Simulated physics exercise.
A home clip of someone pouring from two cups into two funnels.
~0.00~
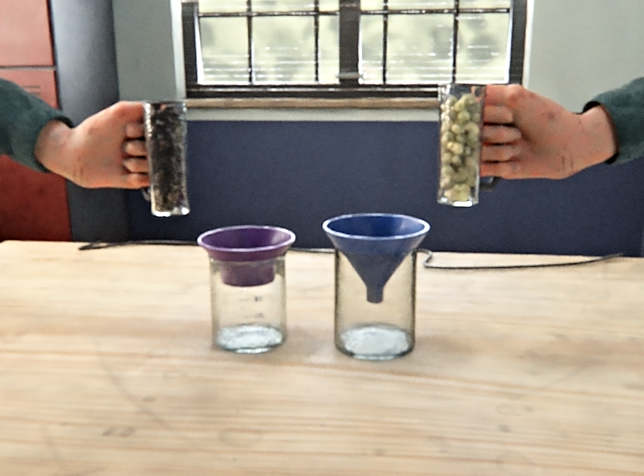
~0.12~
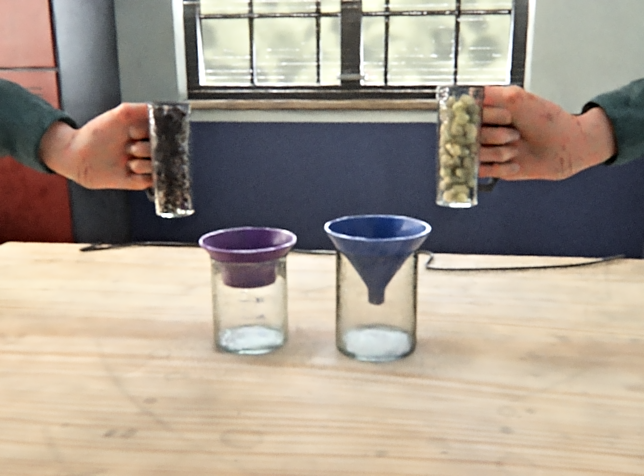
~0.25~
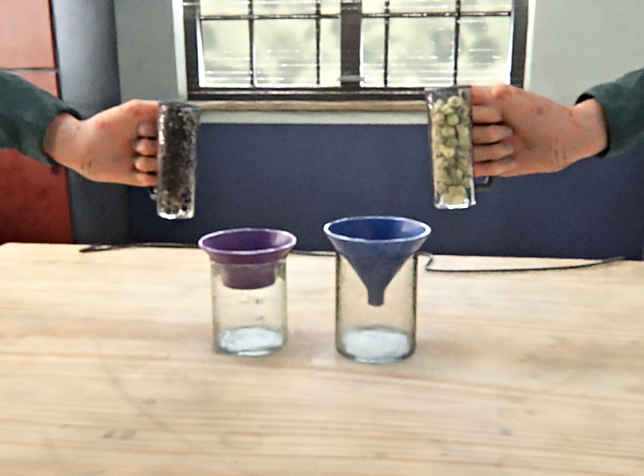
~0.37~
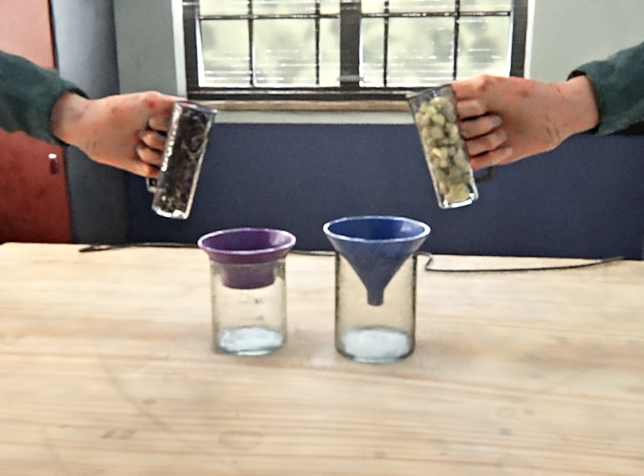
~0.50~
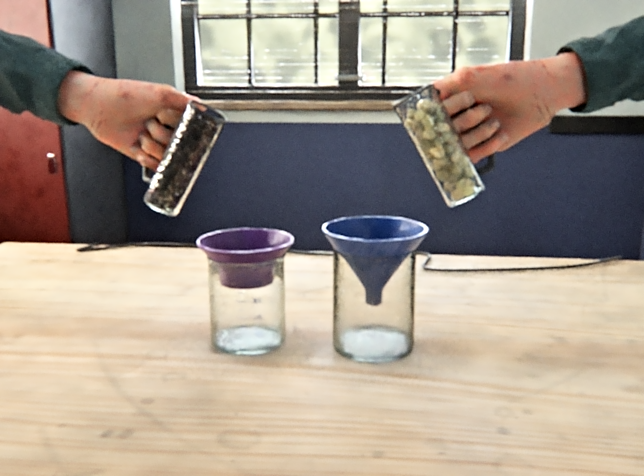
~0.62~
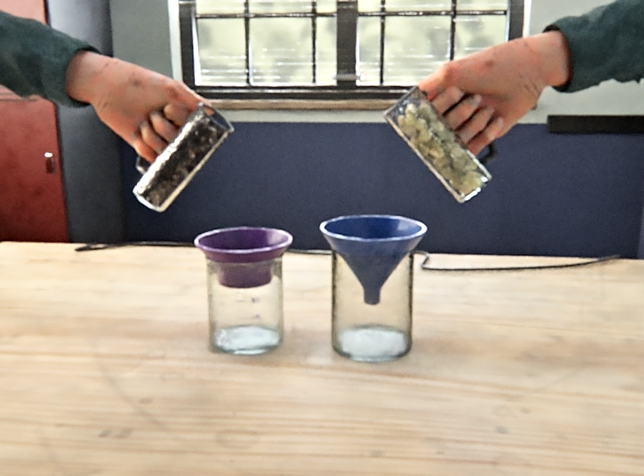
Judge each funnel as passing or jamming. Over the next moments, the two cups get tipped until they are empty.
In the end left: Unobstructed. Right: Obstructed.
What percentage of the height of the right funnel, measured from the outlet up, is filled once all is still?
Reading: Around 85 per cent.
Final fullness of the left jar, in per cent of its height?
That works out to roughly 25 per cent.
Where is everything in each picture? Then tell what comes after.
Left funnel at (247, 246), outlet at (248, 279), about 6 pieces wide; left cup at (167, 157), holding chocolate balls; right funnel at (376, 234), outlet at (375, 303), under two pieces wide; right cup at (460, 144), holding macadamia nuts, in the first picture.
Left cup at (172, 159), upright; right cup at (459, 145), upright, in the second picture.
Left cup at (178, 160), tipped 5°; right cup at (452, 147), tipped 5°, in the third picture.
Left cup at (183, 160), tipped 17°; right cup at (444, 147), tipped 17°, in the fourth picture.
Left cup at (184, 159), tipped 30°; right cup at (440, 146), tipped 30°, in the fifth picture.
Left funnel at (244, 248), outlet at (245, 280); left cup at (182, 159), tipped 42°; right funnel at (373, 236), outlet at (372, 304); right cup at (438, 145), tipped 42°, in the sixth picture.
Around 0.82 s, left, all still in the cup; right, all still in the cup.
Around 1.07 s, left, nearly all still in the cup, a stray few in or over the funnel; right, all still in the cup.
Around 1.34 s, left, most still in the cup, about a quarter in or over the funnel, a small part down in the jar; right, nearly all still in the cup, a small part in or over the funnel.
Finally (2.5 s), left, nearly all down in the jar, a stray few beside the jar; right, nearly all stuck in the funnel, a stray few down in the jar.
